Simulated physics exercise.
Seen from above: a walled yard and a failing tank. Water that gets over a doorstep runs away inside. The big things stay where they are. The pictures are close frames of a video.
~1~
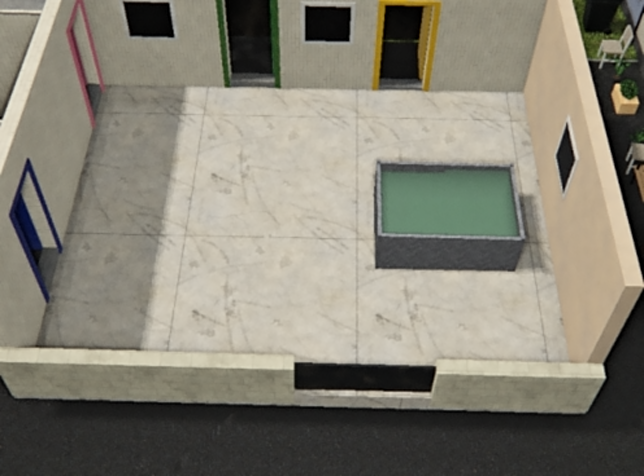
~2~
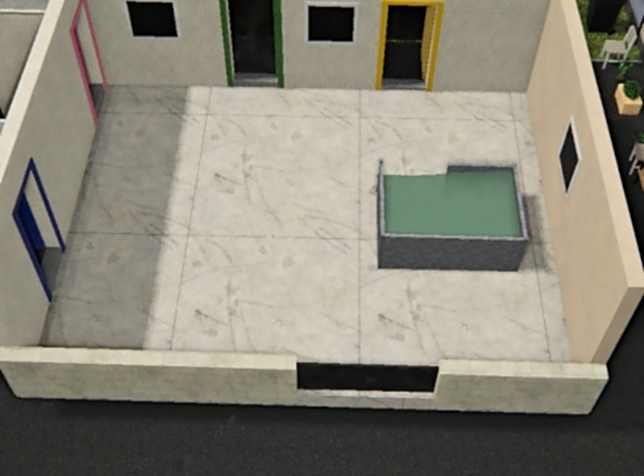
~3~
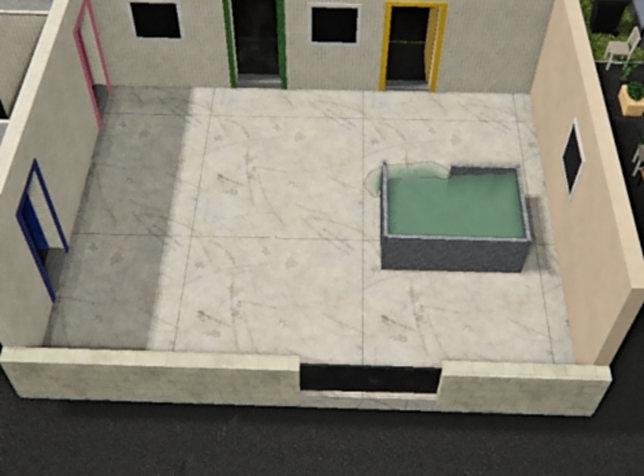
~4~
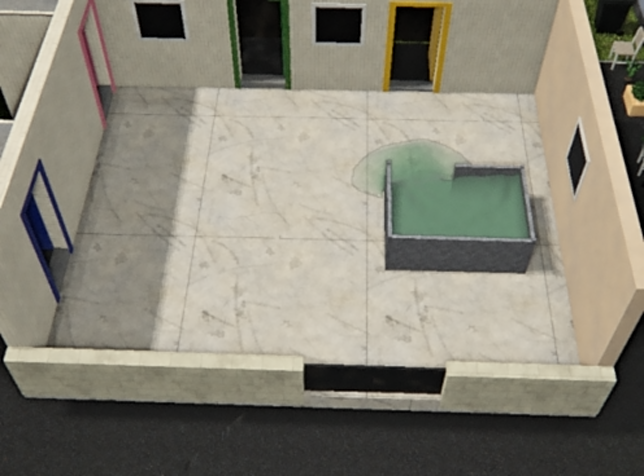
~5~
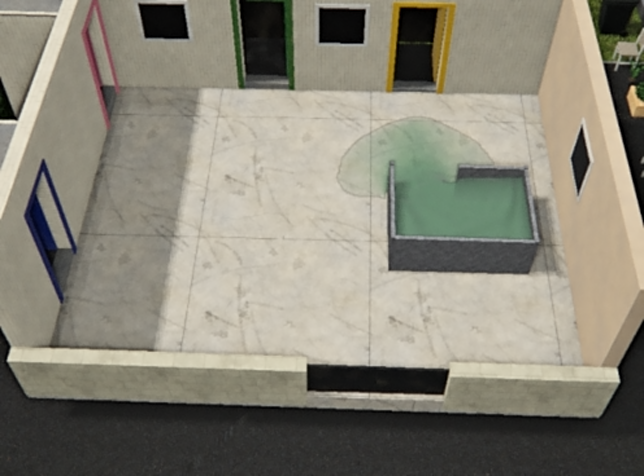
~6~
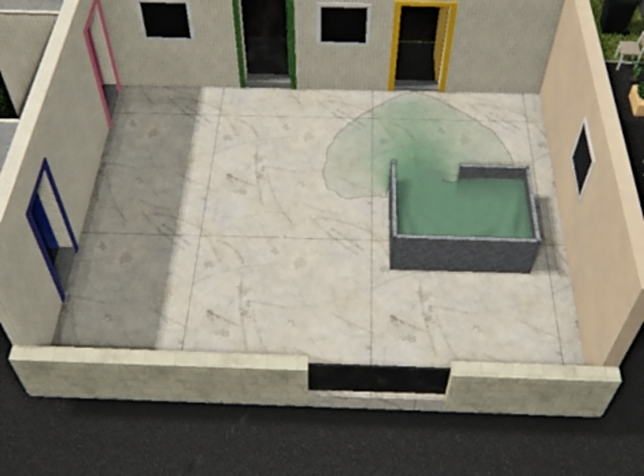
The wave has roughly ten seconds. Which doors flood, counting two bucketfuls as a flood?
One by one: The pink door admits no more than that; the yellow door lets in a lot; the blue door admits no more than that; the green door admits no more than that.
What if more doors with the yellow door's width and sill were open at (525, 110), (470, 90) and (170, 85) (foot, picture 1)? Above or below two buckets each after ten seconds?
In turn: Goes over, goes over, holds.
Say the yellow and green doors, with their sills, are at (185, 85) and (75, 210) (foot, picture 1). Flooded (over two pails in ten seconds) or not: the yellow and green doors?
Then: The yellow door holds; the green door stays under.
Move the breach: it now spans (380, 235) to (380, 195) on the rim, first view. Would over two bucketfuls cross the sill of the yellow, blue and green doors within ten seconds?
The yellow door stays under; the blue door stays under; the green door takes less.
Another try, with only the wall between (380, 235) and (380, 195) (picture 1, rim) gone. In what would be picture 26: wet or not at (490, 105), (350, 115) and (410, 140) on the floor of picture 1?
One after the other: Clear, no water, free of water.
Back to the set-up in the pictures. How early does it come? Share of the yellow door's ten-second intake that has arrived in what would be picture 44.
Close to 95 %.
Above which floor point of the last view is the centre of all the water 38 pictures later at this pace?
I would point to (333, 174).
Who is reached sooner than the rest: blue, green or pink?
It is the one in green.
A moment on, water covers 20 % of the floor; the pink door not reached, the yellow door far over two buckets in, the blue door not reached, the green door not reached.
Next, water covers 25 % of the floor; the pink door not reached, the yellow door far over two buckets in, the blue door not reached, the green door wet at the sill, nothing in.
Then, water covers 35 % of the floor; the pink door wet at the sill, nothing in, the yellow door far over two buckets in, the blue door not reached, the green door wet at the sill, nothing in.
Later, water covers 60 % of the floor; the pink door under two buckets in, the yellow door far over two buckets in, the blue door wet at the sill, nothing in, the green door under two buckets in.
In the end, water covers 80 % of the floor; the pink door under two buckets in, the yellow door far over two buckets in, the blue door wet at the sill, nothing in, the green door under two buckets in.
